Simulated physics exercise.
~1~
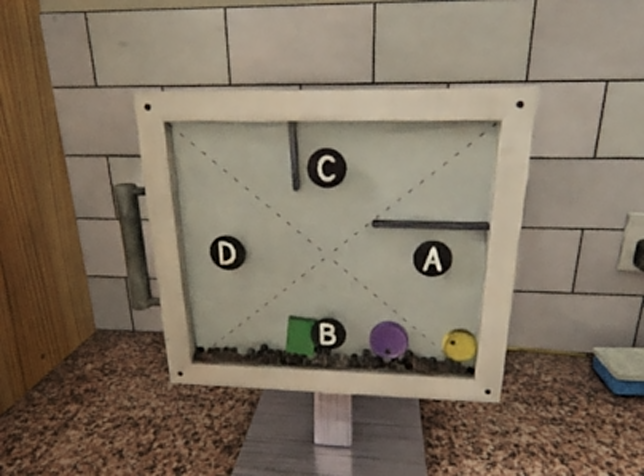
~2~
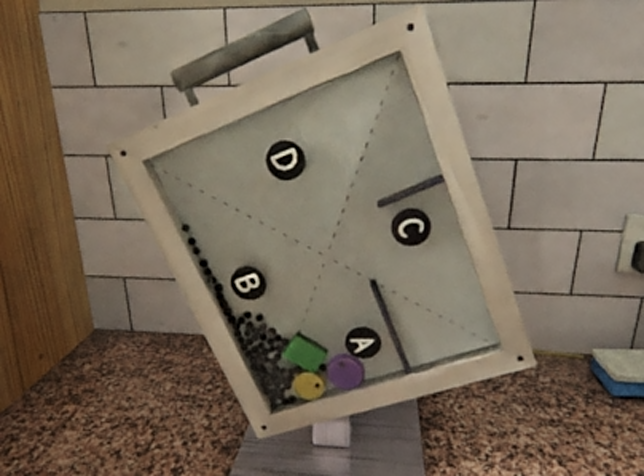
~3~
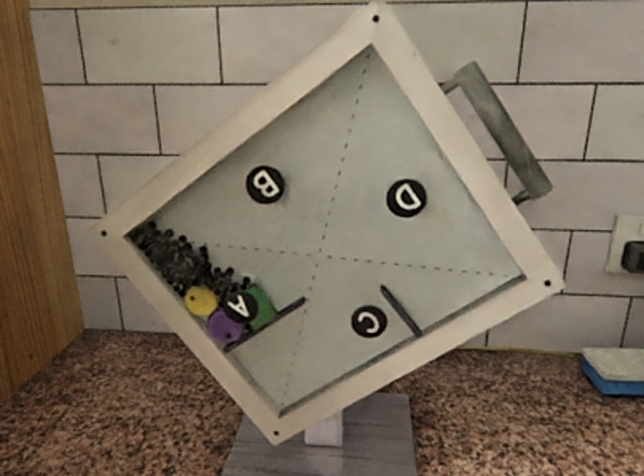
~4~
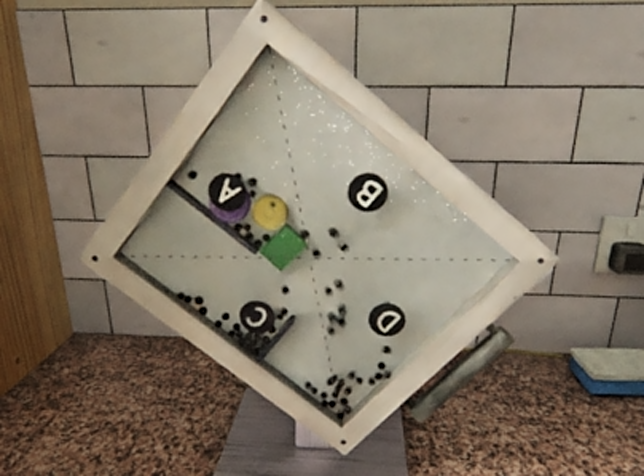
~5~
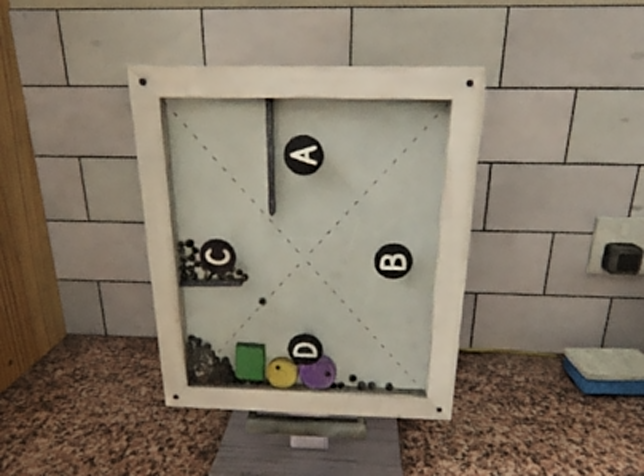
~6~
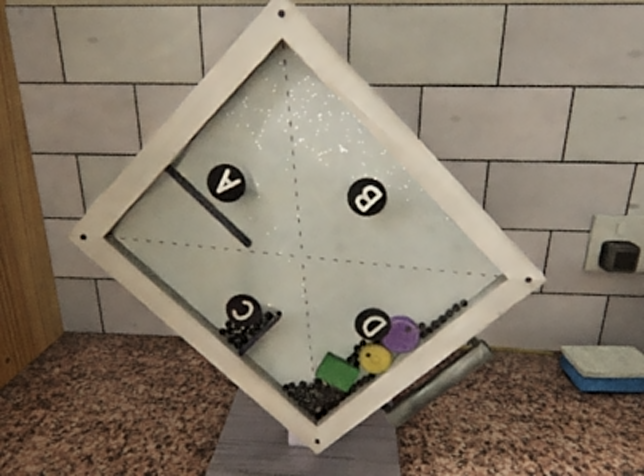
A square, pale-framed case holding black beads, a green block and yellow and purple discs turned clockwise through most of a circle, spilling them around its shelves, then swung partway back, leaving all three pieces in wedge D and beads split between C and D.
